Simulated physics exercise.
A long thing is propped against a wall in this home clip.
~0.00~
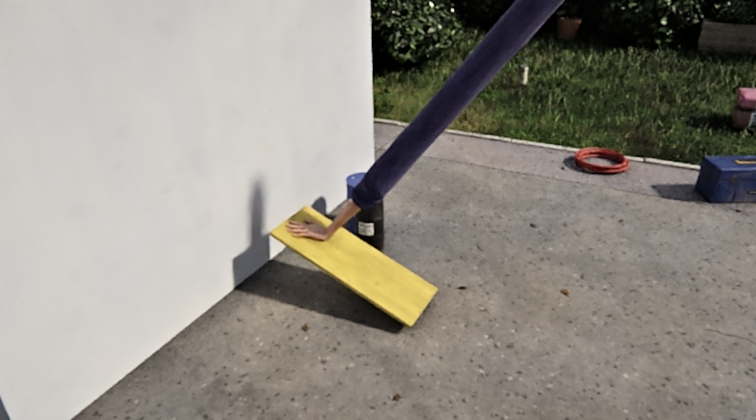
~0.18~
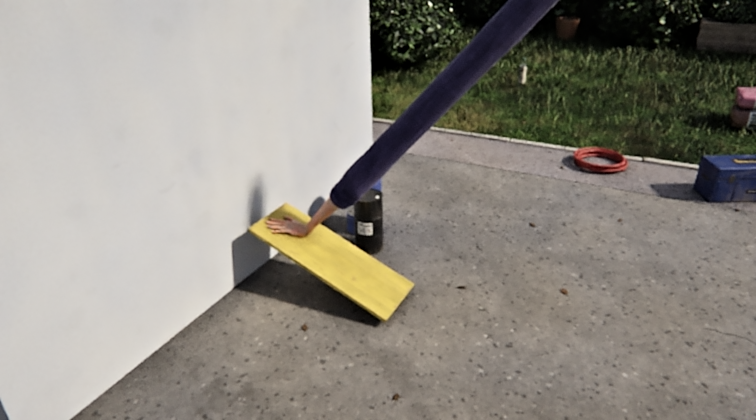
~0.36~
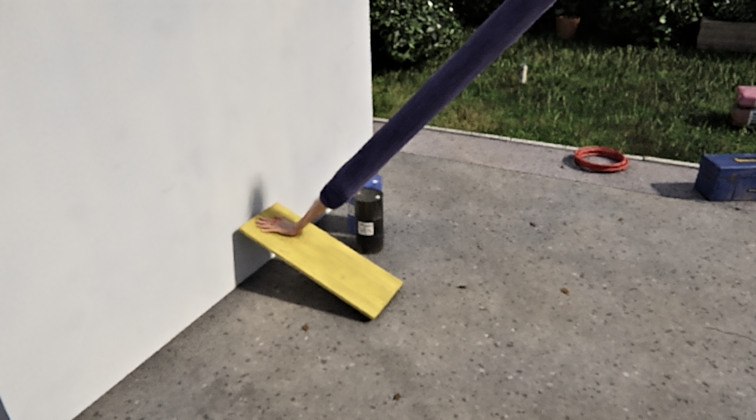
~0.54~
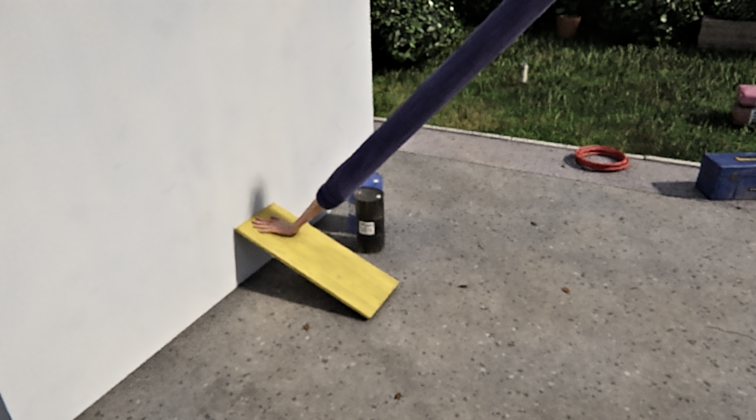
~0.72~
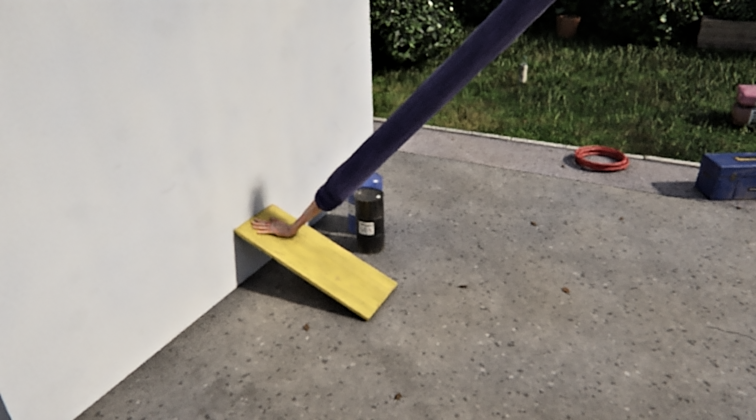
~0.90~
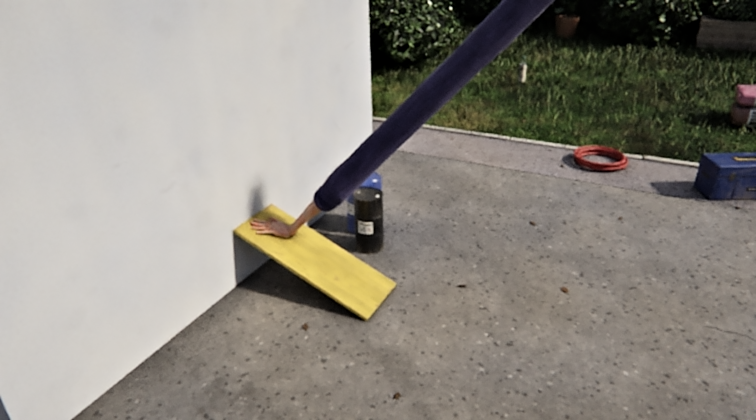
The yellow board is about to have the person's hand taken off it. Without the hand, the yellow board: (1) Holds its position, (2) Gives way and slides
Gives way and slides (2).
By 1.20 s, yellow board 11° lower than it was left near (320, 271).
By 1.30 s, yellow board 22° lower than it was left near (323, 284).
When it is over (2.2 s), moved from the start, yellow board; the other 2 as before. End places, in pixels of the last picture, yellow board near (323, 284). The board gives way.
